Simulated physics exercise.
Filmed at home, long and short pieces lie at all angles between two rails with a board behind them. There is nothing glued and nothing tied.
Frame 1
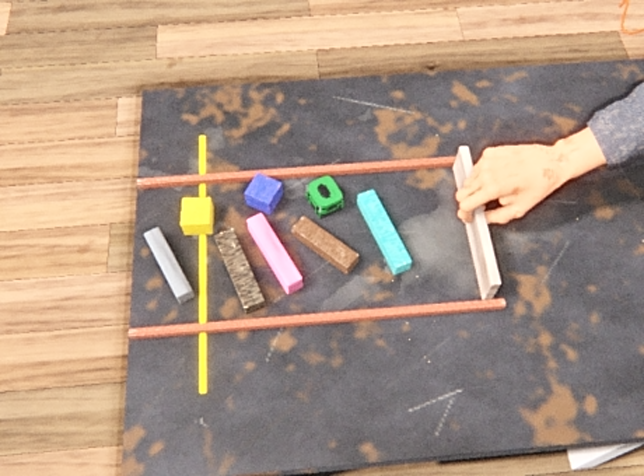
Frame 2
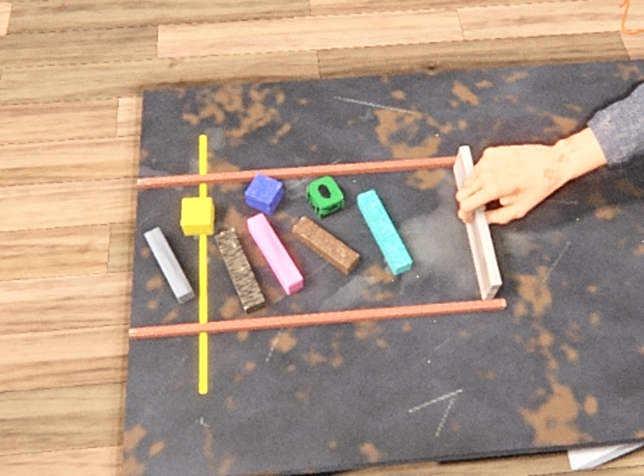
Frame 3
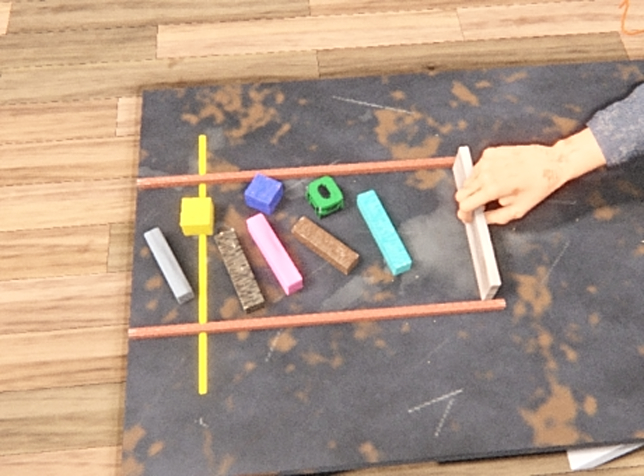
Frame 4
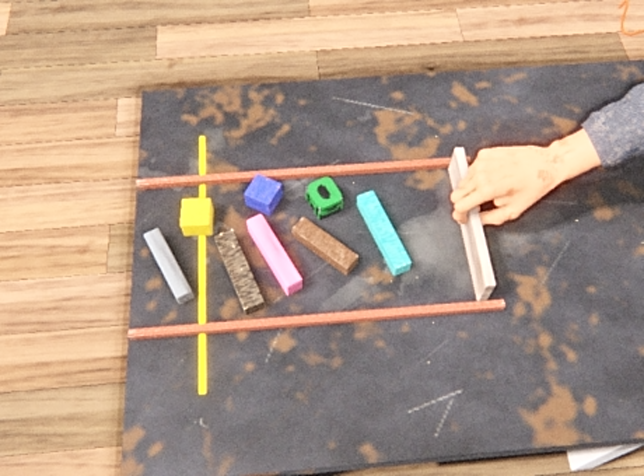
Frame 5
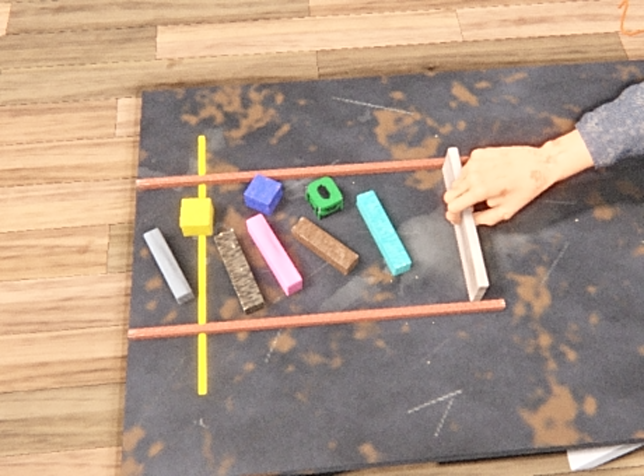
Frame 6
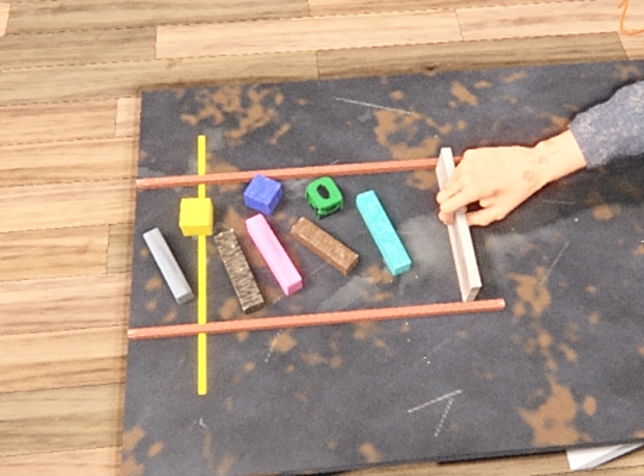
A hand slides a pale board slightly left between two rails while the colourful pieces stay still.
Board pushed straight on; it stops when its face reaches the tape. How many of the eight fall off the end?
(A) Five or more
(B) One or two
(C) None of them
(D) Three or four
B, one or two.
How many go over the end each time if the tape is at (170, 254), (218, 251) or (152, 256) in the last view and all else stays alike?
Taken one after another, the numbers are 5, 0 and 6.
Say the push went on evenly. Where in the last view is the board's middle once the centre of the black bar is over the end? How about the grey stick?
(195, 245) and then (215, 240), give or take.
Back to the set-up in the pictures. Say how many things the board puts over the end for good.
That would be exactly 1.
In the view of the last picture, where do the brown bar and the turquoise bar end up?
Close to (174, 257); the other close to (192, 246).
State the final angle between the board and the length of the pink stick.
About 0 degrees.
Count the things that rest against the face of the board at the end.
Result: 1 in all.
Soon after, none off yet; grey stick at rest near (169, 266); yellow block at rest near (197, 217); black bar at rest near (239, 271).
After that, none off yet; grey stick at rest near (169, 266); yellow block at rest near (197, 217); black bar displaced a little near (216, 275).
In the end, the number that fall off is one or two; gone, grey stick.
